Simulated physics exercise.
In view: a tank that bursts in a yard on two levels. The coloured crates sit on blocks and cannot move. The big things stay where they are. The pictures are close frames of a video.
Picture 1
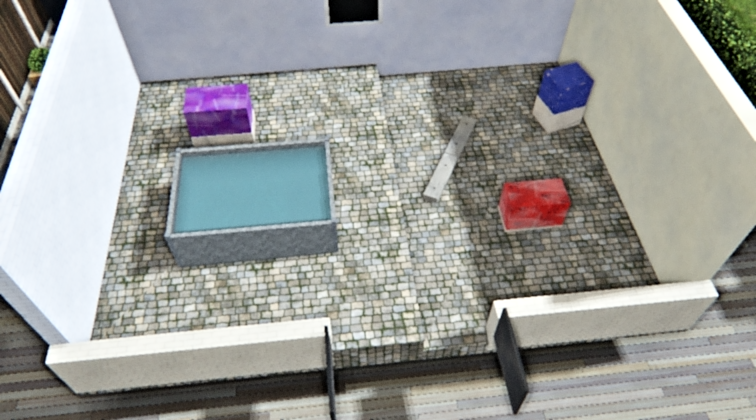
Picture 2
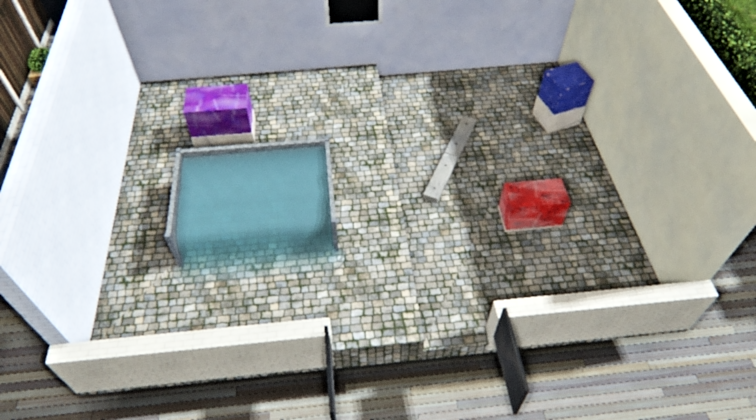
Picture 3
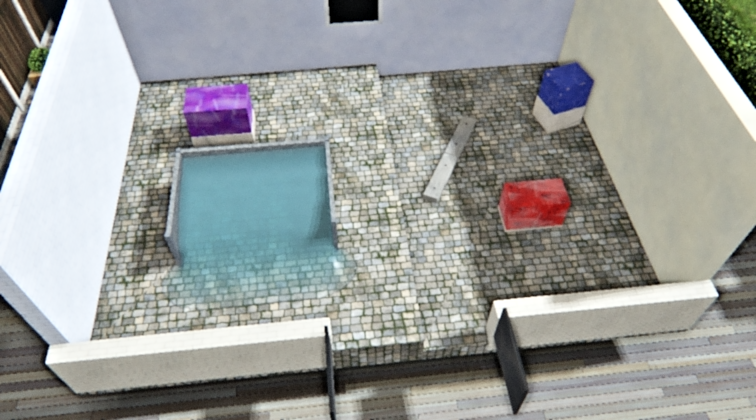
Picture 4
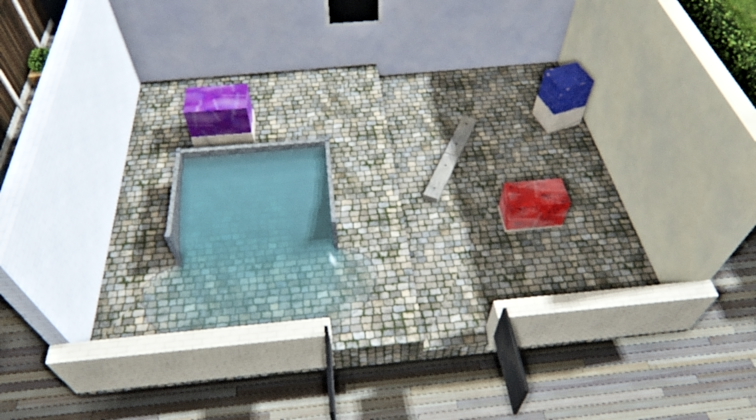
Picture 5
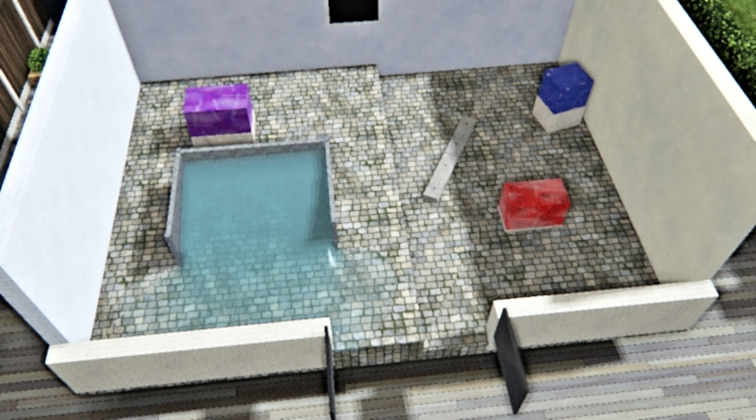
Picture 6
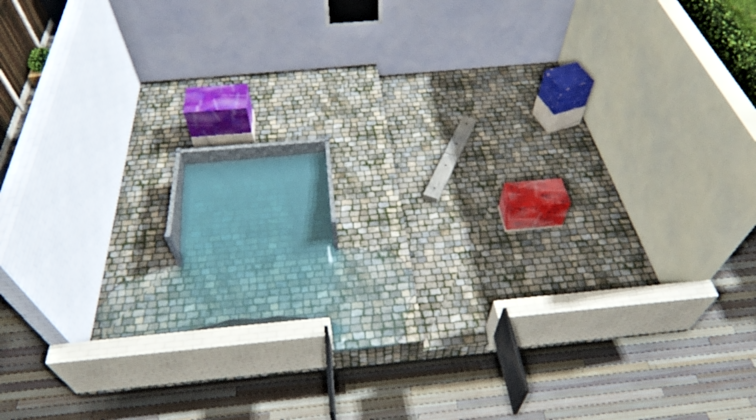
A walled yard paved in small stones on two levels is seen from above, in a view that stays still. A grey-walled water tank sits at left below a purple-topped block, with a pale plank near the middle, a red block and a blue-topped block at right, and a gap in the low front wall. The tank's front side gives way, and water spreads across the paving toward the front wall.
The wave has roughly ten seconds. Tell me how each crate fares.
One by one: The red crate gets wet; the purple crate stays dry; the blue crate stays dry.
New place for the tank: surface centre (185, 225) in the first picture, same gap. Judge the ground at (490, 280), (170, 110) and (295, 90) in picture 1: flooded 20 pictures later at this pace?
In that order: Covered, wet, free of water.
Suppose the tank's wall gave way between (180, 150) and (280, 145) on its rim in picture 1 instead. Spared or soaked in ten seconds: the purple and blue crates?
Then: The purple one ends up wet, the blue one remains dry.
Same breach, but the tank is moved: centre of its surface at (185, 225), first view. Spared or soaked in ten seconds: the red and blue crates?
My reading: Red crate takes water; blue crate is spared.
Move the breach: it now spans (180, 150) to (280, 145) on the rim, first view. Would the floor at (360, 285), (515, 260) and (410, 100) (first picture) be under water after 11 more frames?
In that order: Not flooded, not flooded, under water.
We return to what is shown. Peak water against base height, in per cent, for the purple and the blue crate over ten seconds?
In turn 50 and 10 per cent.
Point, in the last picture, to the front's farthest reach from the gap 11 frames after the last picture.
Roughly at (536, 322).
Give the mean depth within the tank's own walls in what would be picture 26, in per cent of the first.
About 18 per cent.
A moment on, water covers 15 % of the floor; the red crate not reached, the purple crate not reached, the blue crate not reached.
Next, water covers 25 % of the floor; the red crate not reached, the purple crate not reached, the blue crate not reached.
Then, water covers 50 % of the floor; the red crate water round its plinth, the purple crate water round its plinth, the blue crate not reached.
Later, water covers 70 % of the floor; the red crate water round its plinth, the purple crate water round its plinth, the blue crate water round its plinth.
In the end, water covers 95 % of the floor; the red crate was topped, the purple crate stayed above the water, the blue crate stayed above the water.
